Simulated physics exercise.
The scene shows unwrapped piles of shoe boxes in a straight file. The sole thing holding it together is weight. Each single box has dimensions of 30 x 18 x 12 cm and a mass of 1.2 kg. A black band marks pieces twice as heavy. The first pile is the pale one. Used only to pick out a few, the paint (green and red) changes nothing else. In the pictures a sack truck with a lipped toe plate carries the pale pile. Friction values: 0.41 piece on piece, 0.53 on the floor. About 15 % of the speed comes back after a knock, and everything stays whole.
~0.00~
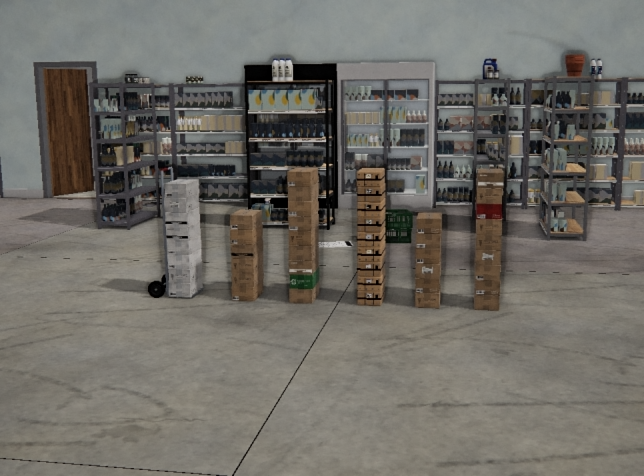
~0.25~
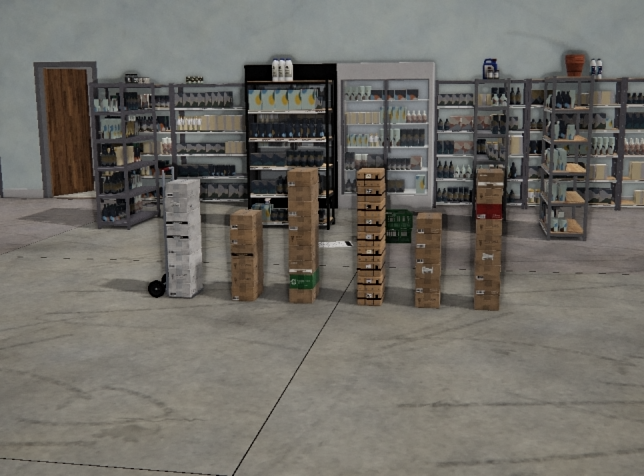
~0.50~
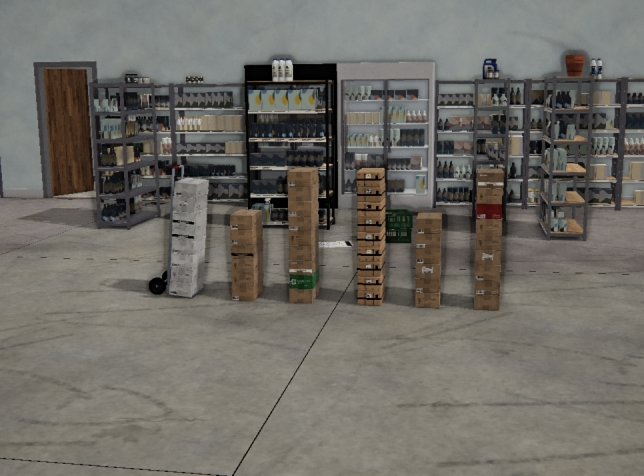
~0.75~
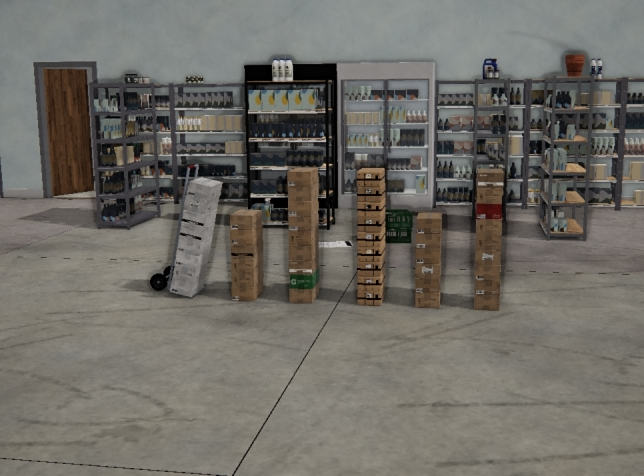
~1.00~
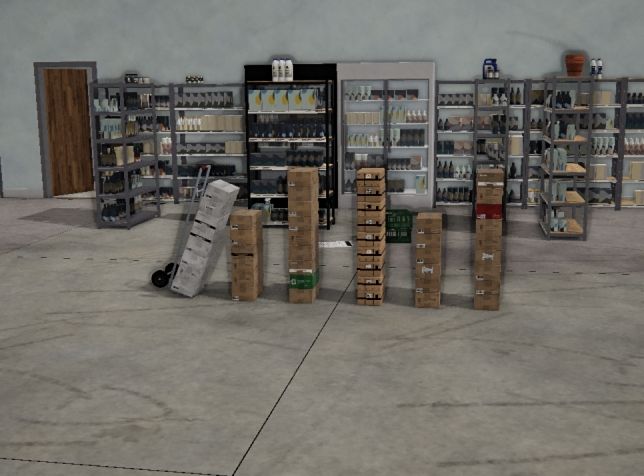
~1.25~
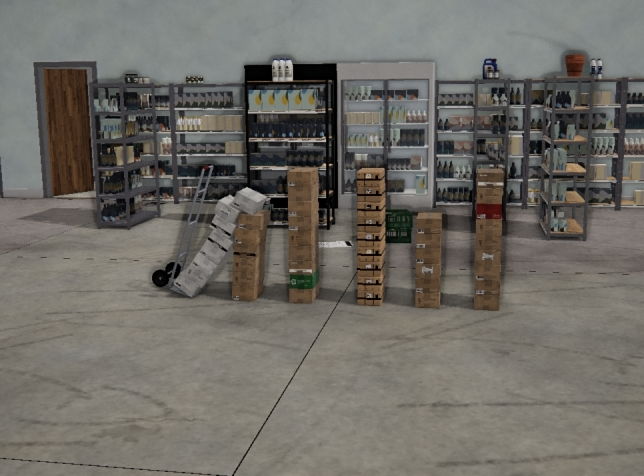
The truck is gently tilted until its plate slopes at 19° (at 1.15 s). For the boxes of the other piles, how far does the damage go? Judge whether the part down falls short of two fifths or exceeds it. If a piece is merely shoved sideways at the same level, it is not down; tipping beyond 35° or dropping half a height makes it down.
It exceeds two fifths.
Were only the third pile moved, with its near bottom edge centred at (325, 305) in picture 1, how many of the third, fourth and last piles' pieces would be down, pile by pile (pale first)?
Per pile - third: 0, fourth: 0, last: 0.
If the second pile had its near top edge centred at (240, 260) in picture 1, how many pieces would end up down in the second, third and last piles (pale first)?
Pile by pile that makes second 0, third 0, last 0.
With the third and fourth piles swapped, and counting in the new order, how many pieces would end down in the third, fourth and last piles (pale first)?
Down per pile: Third 9, fourth 8, last 8.
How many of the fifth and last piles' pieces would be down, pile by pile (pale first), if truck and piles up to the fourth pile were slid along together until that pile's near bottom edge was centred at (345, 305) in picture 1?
Pile by pile, fifth 5 and last 7.
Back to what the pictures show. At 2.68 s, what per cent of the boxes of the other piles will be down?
45 per cent by then.
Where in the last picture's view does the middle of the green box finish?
Check around (333, 286) in the last image.
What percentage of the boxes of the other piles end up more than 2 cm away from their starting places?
I count 100 % as shifted.
After 1.84 s, 8 of the pale pile down; 4 of the 39 other boxes down; green box leaning 9°.
After 2.68 s, 8 of the pale pile down; 18 of the 39 other boxes down; green box leaning 52°, 6 cm lower.
After 3.34 s, 8 of the pale pile down; 37 of the 39 other boxes down; red box leaning 53°, 40 cm lower; green box leaning 51°, 6 cm lower.
At rest (4.3 s), 8 of the pale pile down; 37 of the 39 other boxes down; red box upside down; green box leaning 51°, 6 cm lower. That is 95 per cent. As the last picture would show them, middles, green box near (333, 286).
